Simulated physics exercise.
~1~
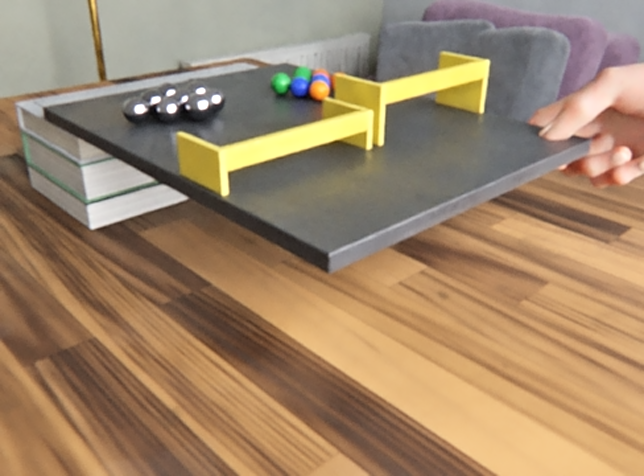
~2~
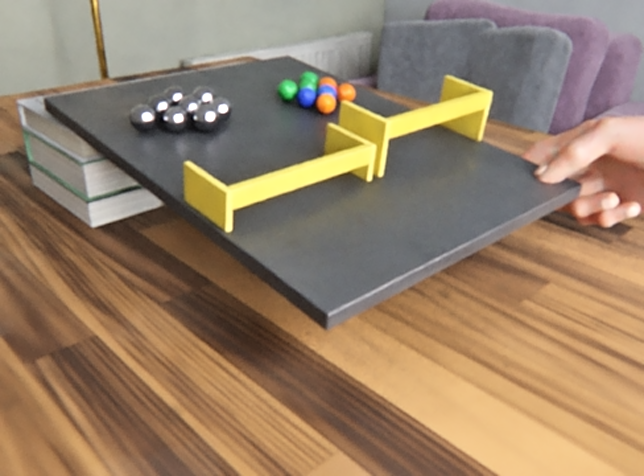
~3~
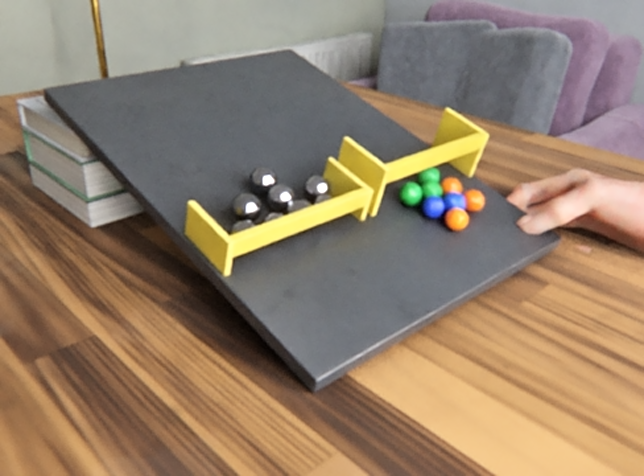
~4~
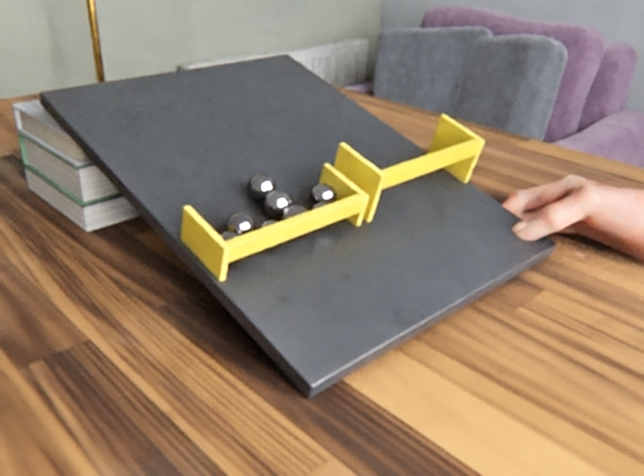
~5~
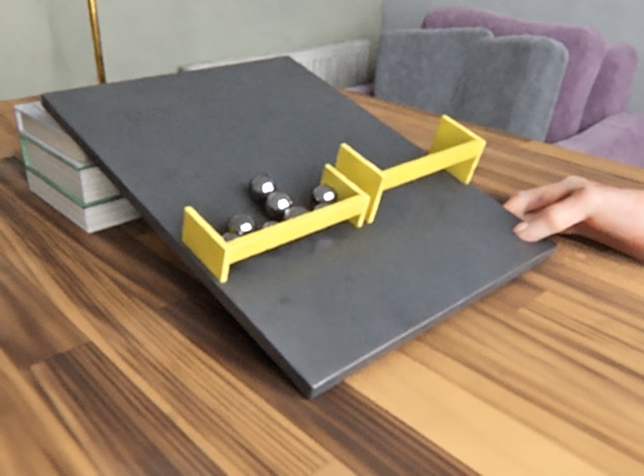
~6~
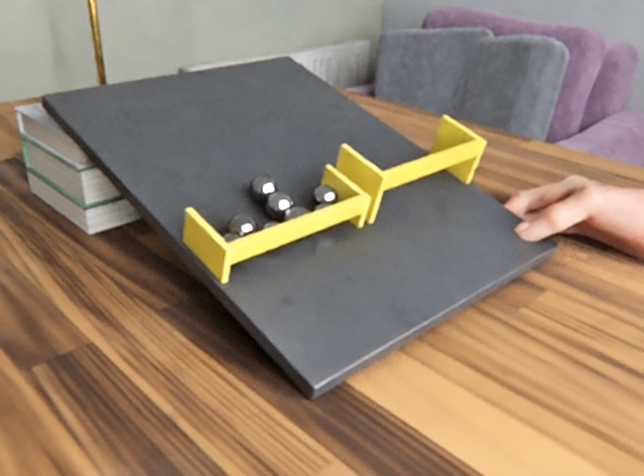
Colored balls roll under a yellow bar as a hand lowers the board, while black balls stay trapped.
